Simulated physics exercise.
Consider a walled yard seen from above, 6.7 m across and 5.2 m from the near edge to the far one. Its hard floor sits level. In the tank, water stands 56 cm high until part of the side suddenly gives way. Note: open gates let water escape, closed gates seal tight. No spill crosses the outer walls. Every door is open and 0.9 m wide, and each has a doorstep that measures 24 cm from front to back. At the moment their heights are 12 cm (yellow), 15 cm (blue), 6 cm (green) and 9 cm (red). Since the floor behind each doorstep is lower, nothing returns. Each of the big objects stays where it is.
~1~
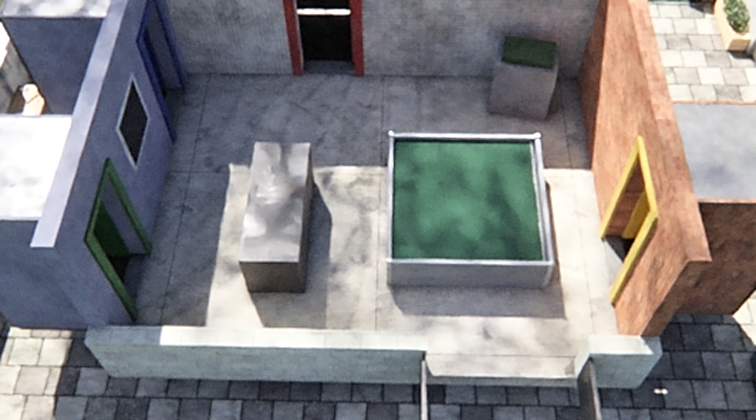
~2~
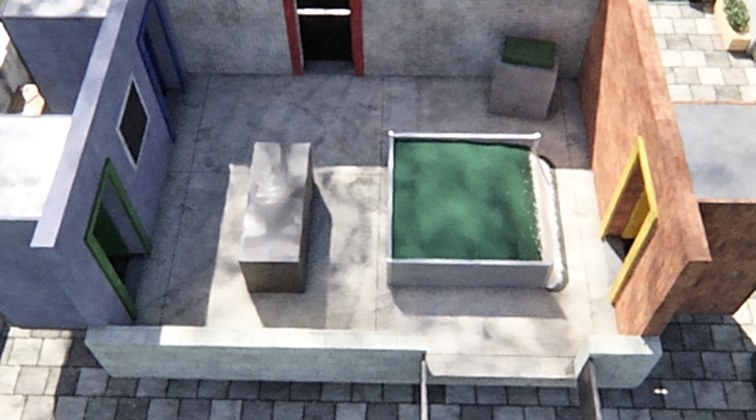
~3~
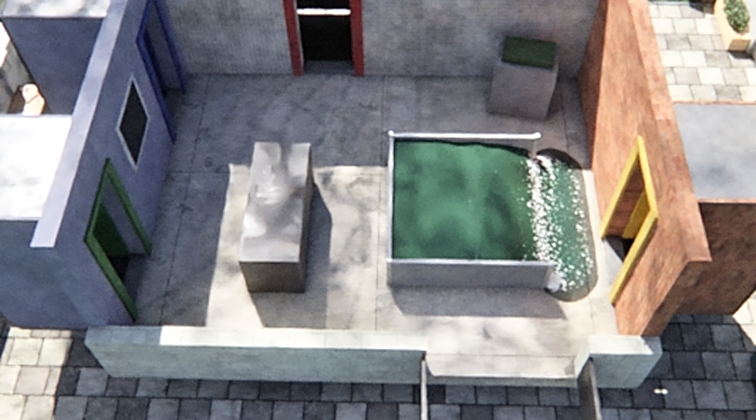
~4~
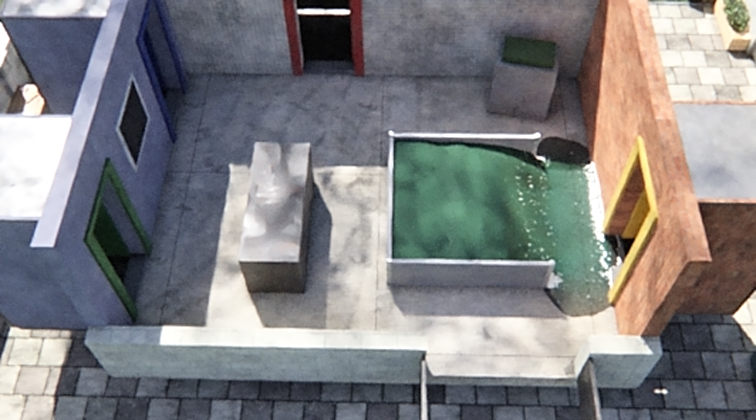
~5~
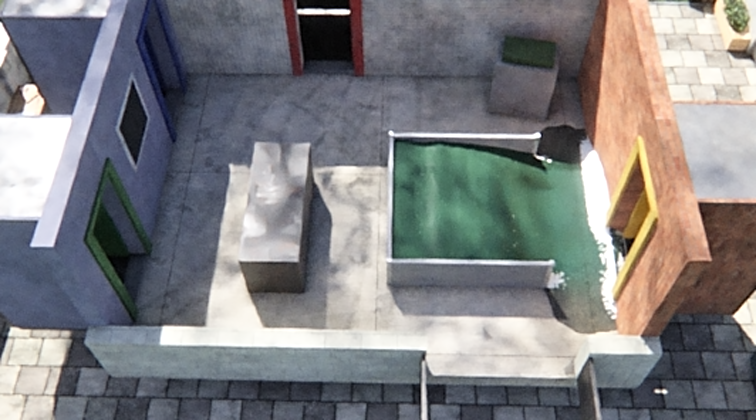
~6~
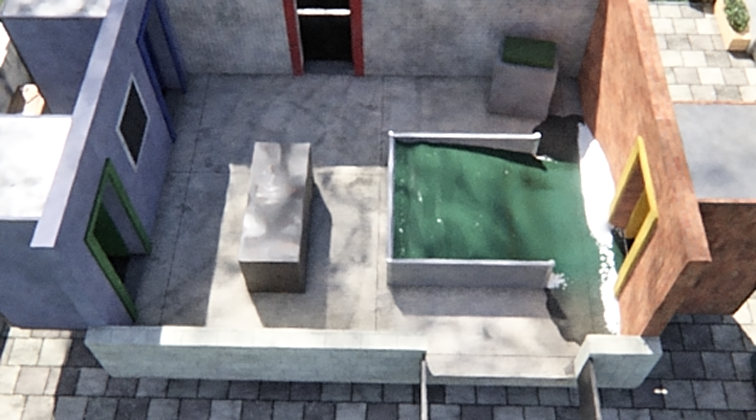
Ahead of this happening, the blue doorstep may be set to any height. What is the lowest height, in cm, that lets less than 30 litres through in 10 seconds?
About 6.5 cm.
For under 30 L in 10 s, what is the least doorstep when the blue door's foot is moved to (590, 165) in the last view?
Minimum: About 29 cm.
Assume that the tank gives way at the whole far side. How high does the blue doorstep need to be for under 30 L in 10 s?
Some 18 centimetres.
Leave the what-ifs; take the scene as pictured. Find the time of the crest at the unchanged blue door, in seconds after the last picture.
The level tops out around 7.5 s.
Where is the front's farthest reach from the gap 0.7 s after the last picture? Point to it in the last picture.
At about (577, 83).
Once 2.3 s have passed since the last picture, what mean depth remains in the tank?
Around 18 cm deep on average.
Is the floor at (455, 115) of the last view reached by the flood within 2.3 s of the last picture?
At that moment it's submerged.
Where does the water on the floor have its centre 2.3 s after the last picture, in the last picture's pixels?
Centre estimate: (518, 208) px, approximately.
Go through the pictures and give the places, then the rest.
Still water, 56 cm deep, in the tank at (466, 198); the blue door at (165, 72) is dry, in the first picture.
Water pours out at (537, 213) and has run 0.3 m, to (562, 282); about 8 cm deep outside, 56 cm at the back, in the second picture.
The front is at (591, 250), 0.8 m from the gap at (537, 215); 1.6 m2 of floor is wet, 56 cm left at the back, in the third picture.
The gap is at (537, 215), the front 1.1 m out at (613, 246); the back of the tank holds 56 cm, in the fourth picture.
The gap is at (536, 216), the front 1.2 m out at (625, 268); the back of the tank holds 56 cm, in the fifth picture.
The gap is at (536, 216), the front 1.3 m out at a hidden place; the back of the tank holds 51 cm; the blue door at (165, 72), 6.1 m from the gap, is still 5.9 m from the nearest water, in the sixth picture.
Then, 0.7 s after the last picture water covers 15 % of the floor, deepest (42 cm) near (586, 216); it has not reached the blue door.
Then, 2.3 s after the last picture water covers 40 % of the floor, deepest (34 cm) near (577, 83); it has not reached the blue door.
Then, 9.3 s after the last picture water covers 95 % of the floor, deepest (10 cm) near (197, 261); 6 cm at the blue door, 0 litres in over its 15 cm doorstep.
At the blue door as built, the water peaked near 11 cm, 7.3 s after the last picture.
With a doorstep of 5.5 cm, 43 litres would have come in within the 10 s; with 7.5 cm, 15 litres. So under 30 litres takes about 6.5 cm.
